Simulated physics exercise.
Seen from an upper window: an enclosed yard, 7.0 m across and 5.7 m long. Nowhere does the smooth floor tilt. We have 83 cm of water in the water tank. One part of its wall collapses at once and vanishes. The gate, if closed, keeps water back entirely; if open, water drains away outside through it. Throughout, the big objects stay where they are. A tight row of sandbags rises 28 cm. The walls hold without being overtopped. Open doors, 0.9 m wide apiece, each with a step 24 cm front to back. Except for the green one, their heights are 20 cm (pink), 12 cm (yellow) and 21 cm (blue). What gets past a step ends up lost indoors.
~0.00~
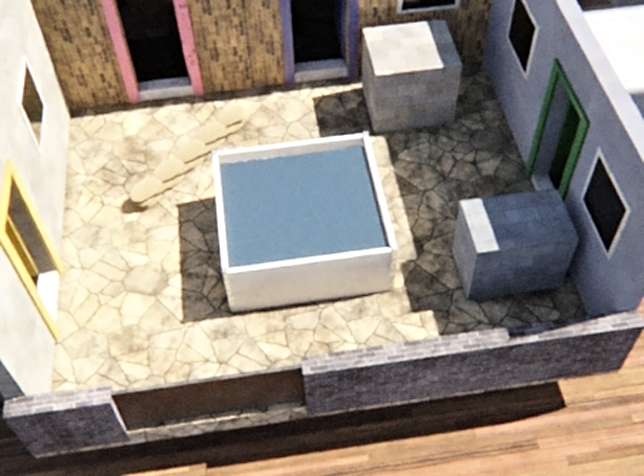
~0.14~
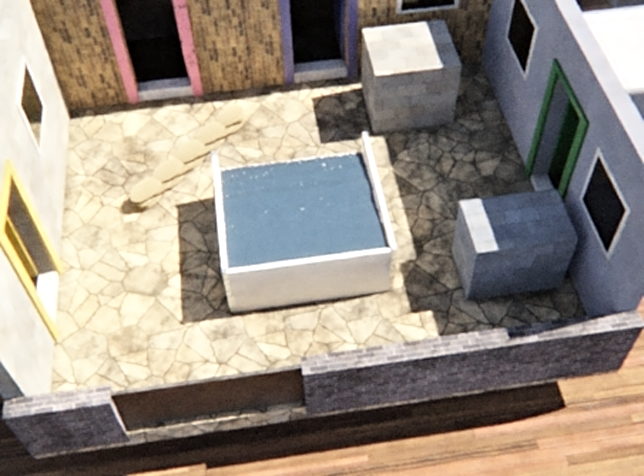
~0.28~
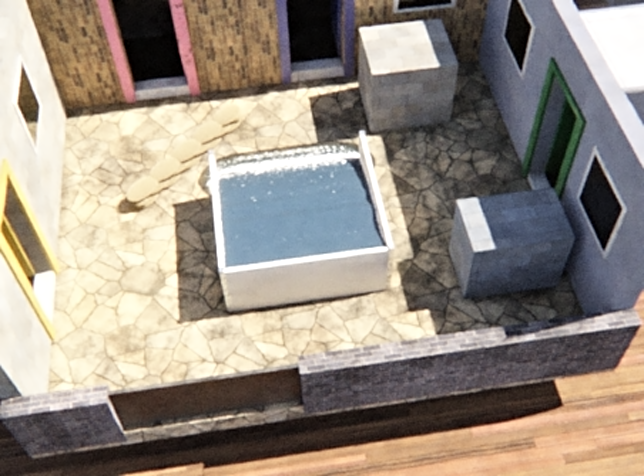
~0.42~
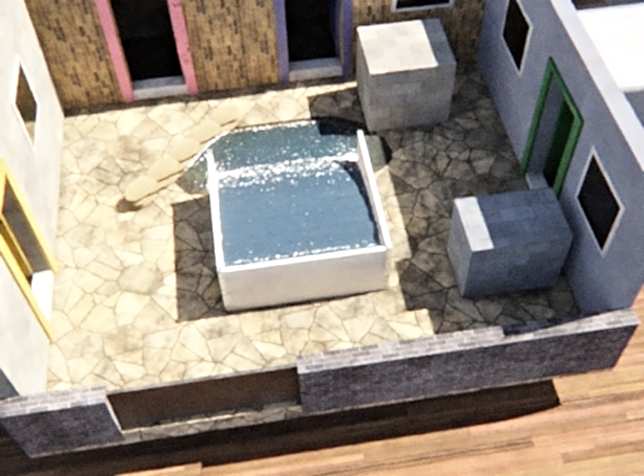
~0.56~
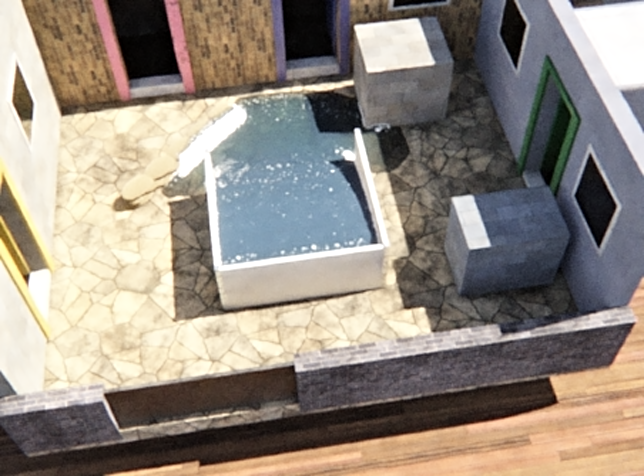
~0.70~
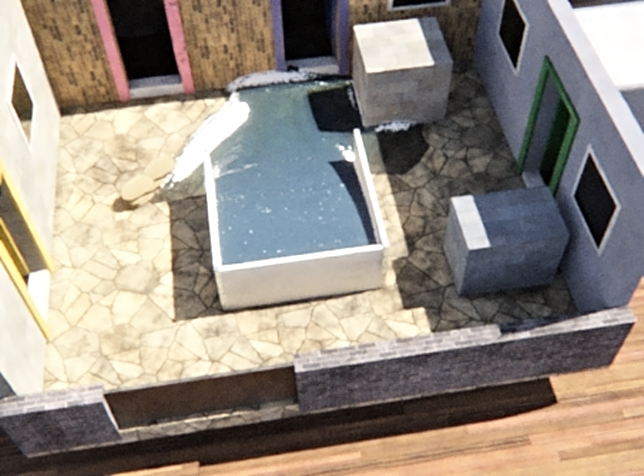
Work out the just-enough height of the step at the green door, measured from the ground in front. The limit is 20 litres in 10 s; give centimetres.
It works out at roughly 16 cm.
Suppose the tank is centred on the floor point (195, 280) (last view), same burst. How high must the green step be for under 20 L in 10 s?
A minimum of about 21 cm.
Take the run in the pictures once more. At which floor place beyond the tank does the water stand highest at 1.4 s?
(279, 85).
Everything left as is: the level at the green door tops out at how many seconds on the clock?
Roughly 5.0 s.
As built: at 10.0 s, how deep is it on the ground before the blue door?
It comes to about 12.0 centimetres deep.
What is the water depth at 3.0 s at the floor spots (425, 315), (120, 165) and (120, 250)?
Approx. 0 / 5 / 3 cm.
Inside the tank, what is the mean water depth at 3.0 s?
Mean depth: Approx. 15 cm.
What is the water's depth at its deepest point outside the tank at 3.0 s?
Roughly 39 cm.
After 1.4 s water covers 30 % of the floor, deepest (62 cm) near (279, 85); it has not reached the green door.
After 3.0 s water covers 65 % of the floor, deepest (39 cm) near (466, 63); 3 cm at the green door, 0 litres in over its 9 cm step.
After 10.0 s water covers 95 % of the floor, deepest (18 cm) near (493, 296); 10 cm at the green door, 82 litres in over its 9 cm step.
At the green door as built, the water arrived by 2.3 s and peaked near 21 cm at 5.0 s.
Run again over the same 10 s with other heights there, 29 litres in over 14.5 cm, 12 litres over 19.5 cm. The limit of 20 litres is kept from about 16 cm up.
